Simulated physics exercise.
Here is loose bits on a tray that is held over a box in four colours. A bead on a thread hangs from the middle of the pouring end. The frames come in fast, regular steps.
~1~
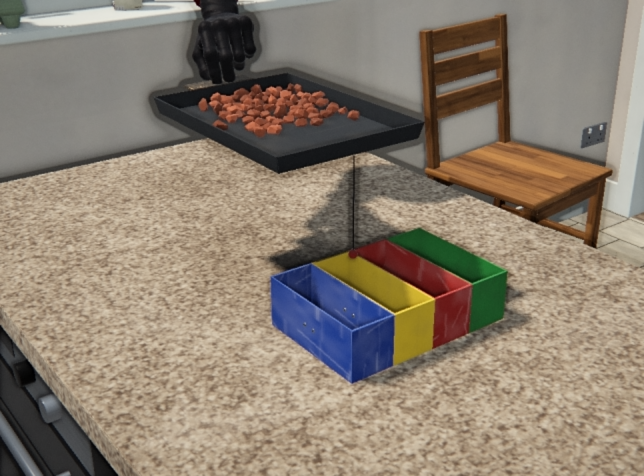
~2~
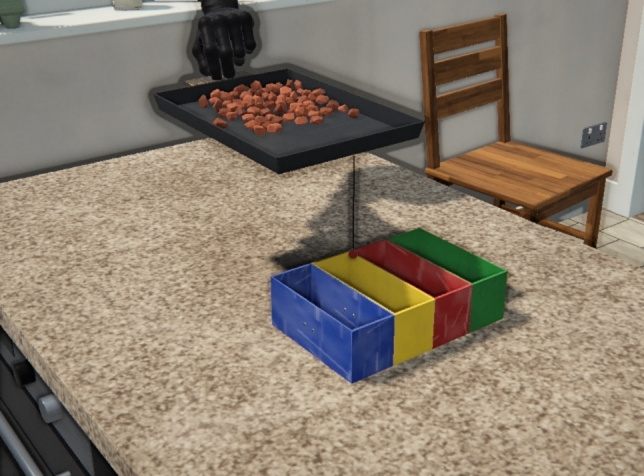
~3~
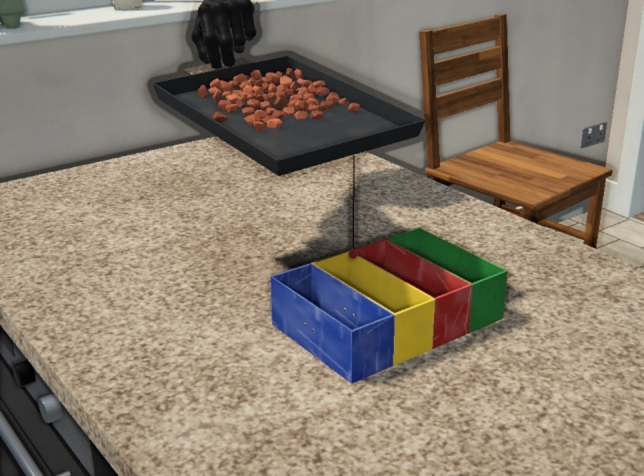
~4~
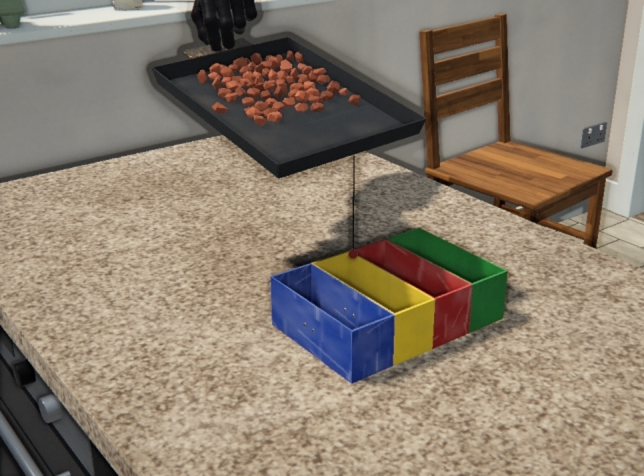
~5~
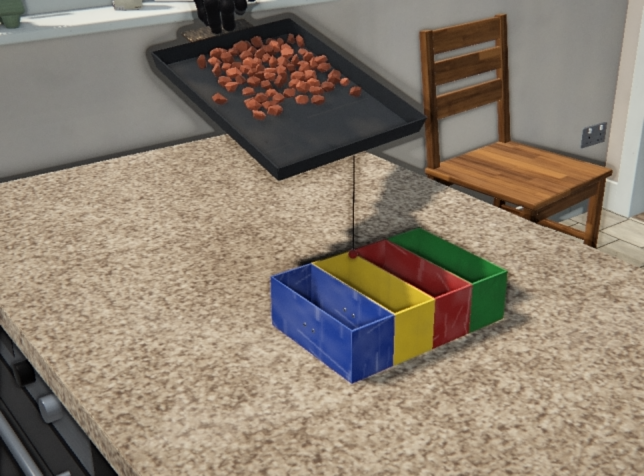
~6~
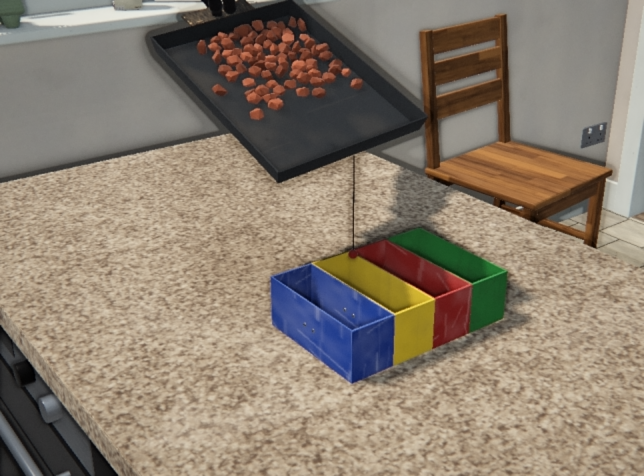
A black-gloved hand steadily tilts a dark tray of reddish bits above a four-coloured box.
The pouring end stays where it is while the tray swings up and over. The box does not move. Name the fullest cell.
The blue cell gets the most.
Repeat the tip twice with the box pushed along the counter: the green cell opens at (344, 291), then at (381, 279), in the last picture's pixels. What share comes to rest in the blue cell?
Roughly 0 per cent, and 0 per cent.
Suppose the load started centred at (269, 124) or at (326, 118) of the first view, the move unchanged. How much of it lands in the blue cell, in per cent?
The first gives 40 %, the second 40 %.
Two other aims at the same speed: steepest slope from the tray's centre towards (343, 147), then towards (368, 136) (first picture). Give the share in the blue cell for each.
About 10 and 0 per cent.
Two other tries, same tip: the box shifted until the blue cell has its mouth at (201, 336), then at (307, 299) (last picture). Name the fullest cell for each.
The first try: The red one. The second: The blue cell.
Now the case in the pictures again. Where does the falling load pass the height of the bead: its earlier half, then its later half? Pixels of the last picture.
Early half (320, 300), late half (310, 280).
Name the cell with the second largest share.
Second comes the yellow one.
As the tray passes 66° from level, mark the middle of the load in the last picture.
Close to (311, 152).
Just after the last frame, tray tipped steeply; the larger part on the tray; about a tenth falling or outside the box.
A moment on, tray tipped past a quarter turn; about a tenth on the tray; roughly a quarter in the blue cell; about a tenth in the yellow cell; roughly two thirds falling or outside the box.
Further on, tray tipped past a quarter turn; roughly a third in the blue cell; about a tenth in the yellow cell; roughly half falling or outside the box.
When it is over, tray tipped past a quarter turn; roughly a third in the blue cell; about a tenth in the yellow cell; not one in the red cell; not one in the green cell; roughly half outside the box.
